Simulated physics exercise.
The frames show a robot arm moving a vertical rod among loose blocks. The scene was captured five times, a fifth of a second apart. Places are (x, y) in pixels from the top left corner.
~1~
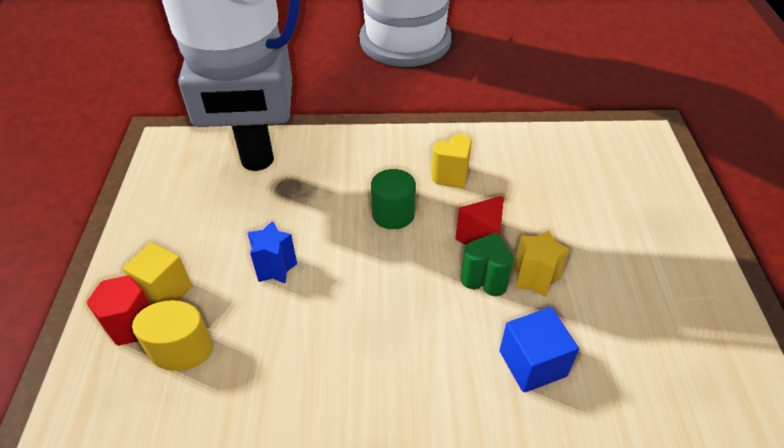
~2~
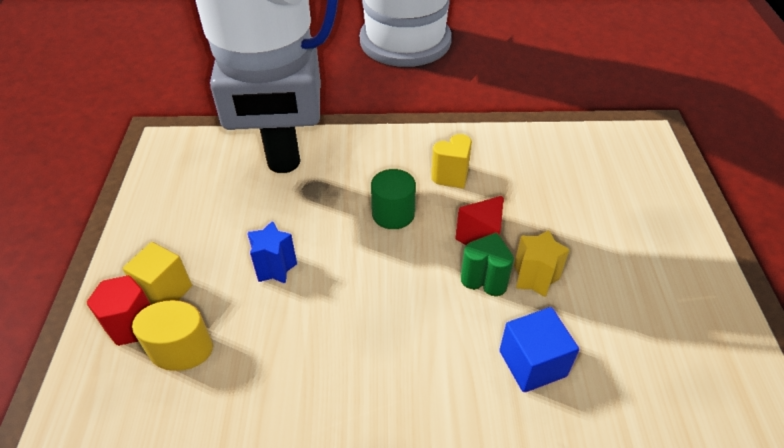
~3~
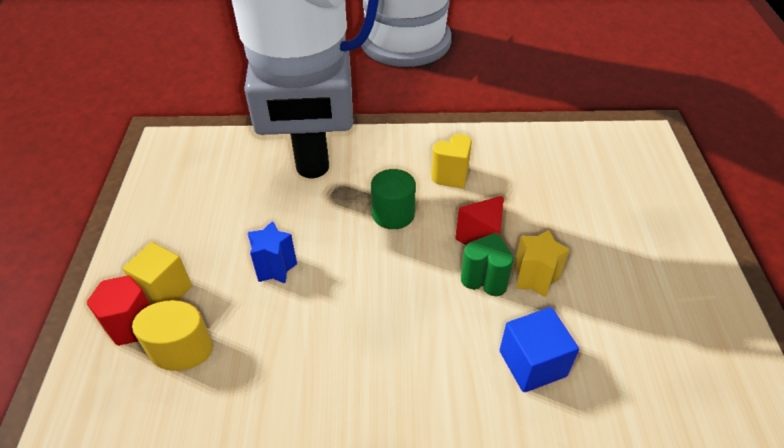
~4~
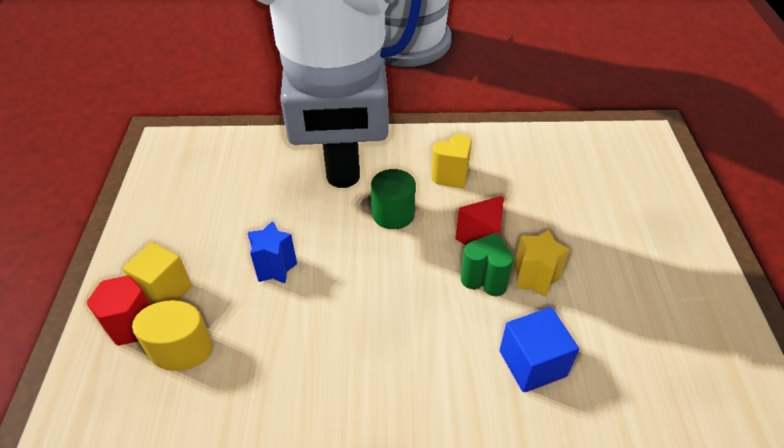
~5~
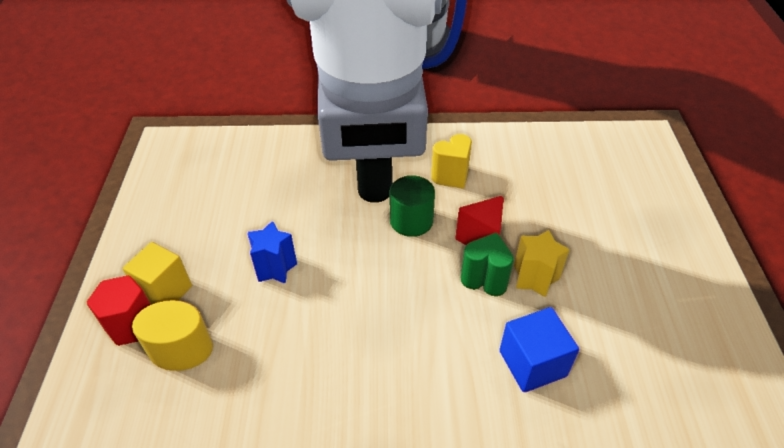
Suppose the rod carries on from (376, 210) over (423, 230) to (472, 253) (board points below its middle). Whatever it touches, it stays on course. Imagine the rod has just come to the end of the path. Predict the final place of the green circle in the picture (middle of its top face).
The middle of its upper face should be somewhere near (519, 230).
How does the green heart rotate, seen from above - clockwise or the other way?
Turns clockwise.
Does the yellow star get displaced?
Short answer: Yes.
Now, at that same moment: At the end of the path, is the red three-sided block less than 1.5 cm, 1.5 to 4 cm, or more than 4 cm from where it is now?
Range: Over 4 cm.
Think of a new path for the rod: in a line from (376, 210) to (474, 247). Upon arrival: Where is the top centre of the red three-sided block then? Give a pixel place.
Near (558, 224).
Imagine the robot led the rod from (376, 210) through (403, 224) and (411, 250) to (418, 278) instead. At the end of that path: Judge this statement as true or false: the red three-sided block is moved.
That claim is true.
On the path given first. One third of the way, rod at (409, 205); green circle at (449, 202); red three-sided block at (497, 213).
Two thirds of the way, rod at (442, 220); green circle at (484, 220); red three-sided block at (524, 219), turned 60° anticlockwise; green heart at (493, 253), turned 10° clockwise.
At the end, rod at (474, 234); green circle at (519, 230); red three-sided block at (556, 220), turned 75° anticlockwise; green heart at (501, 260), turned 45° clockwise; yellow star at (567, 258), turned 35° clockwise.
